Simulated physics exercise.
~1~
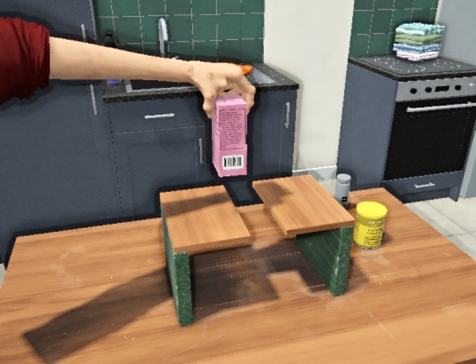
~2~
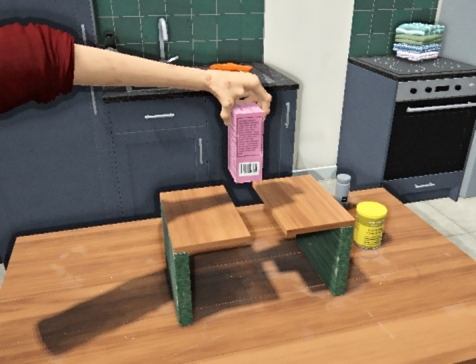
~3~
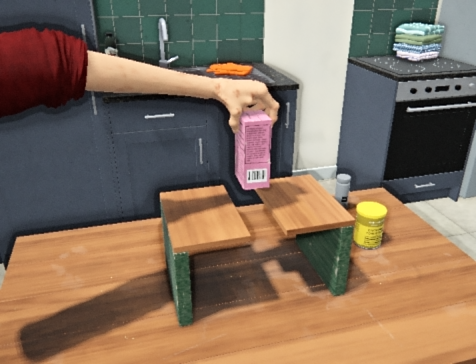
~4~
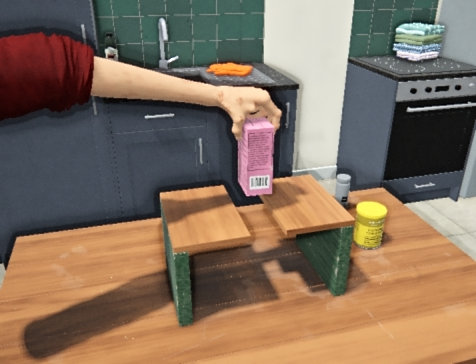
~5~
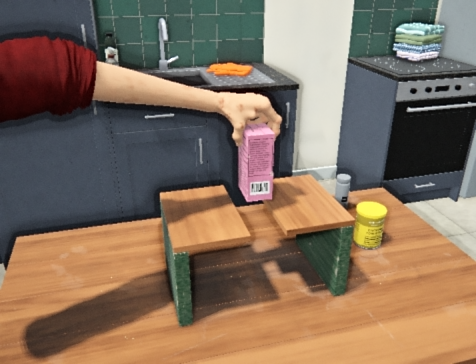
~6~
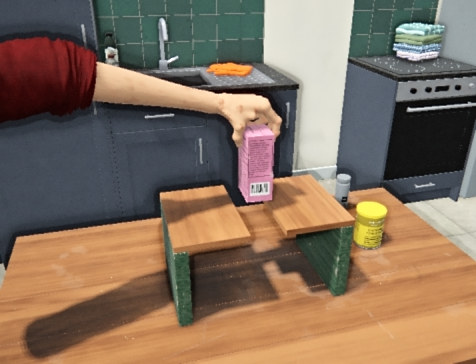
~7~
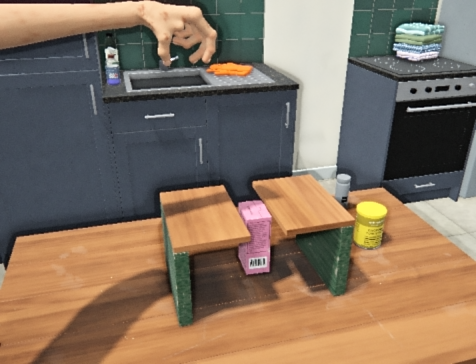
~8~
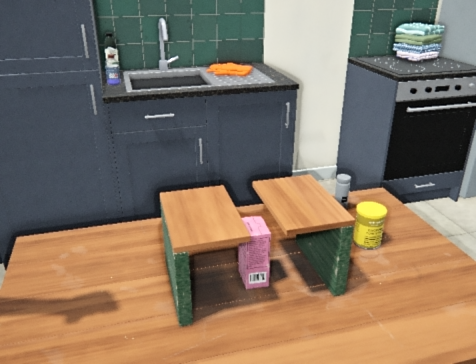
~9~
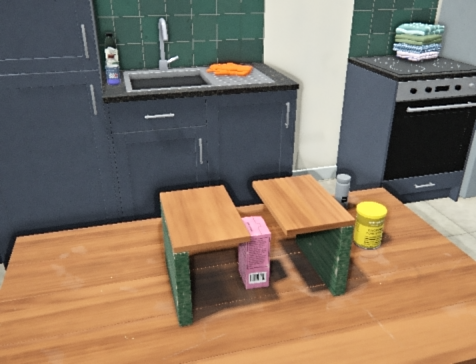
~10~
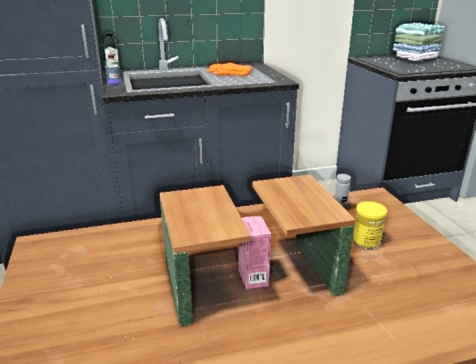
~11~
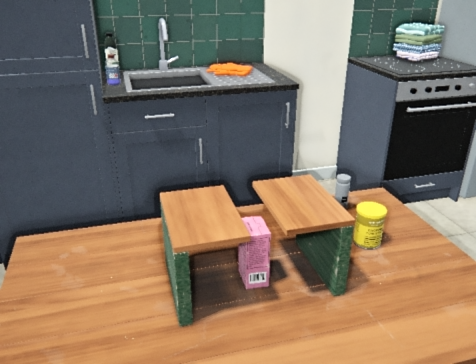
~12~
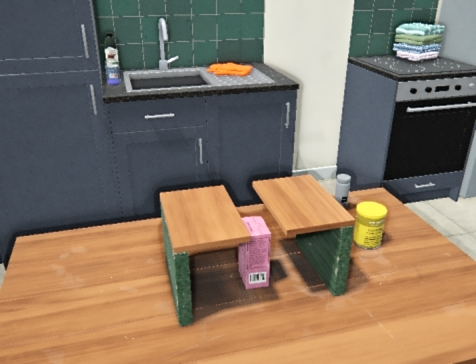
In a kitchen, a hand holds a pink carton above the gap between two wooden-topped supports on a table, shifts it right, lowers it and lets go. The carton drops through the gap and stands upright on the table below, beside an unmoved yellow tin and grey shaker.
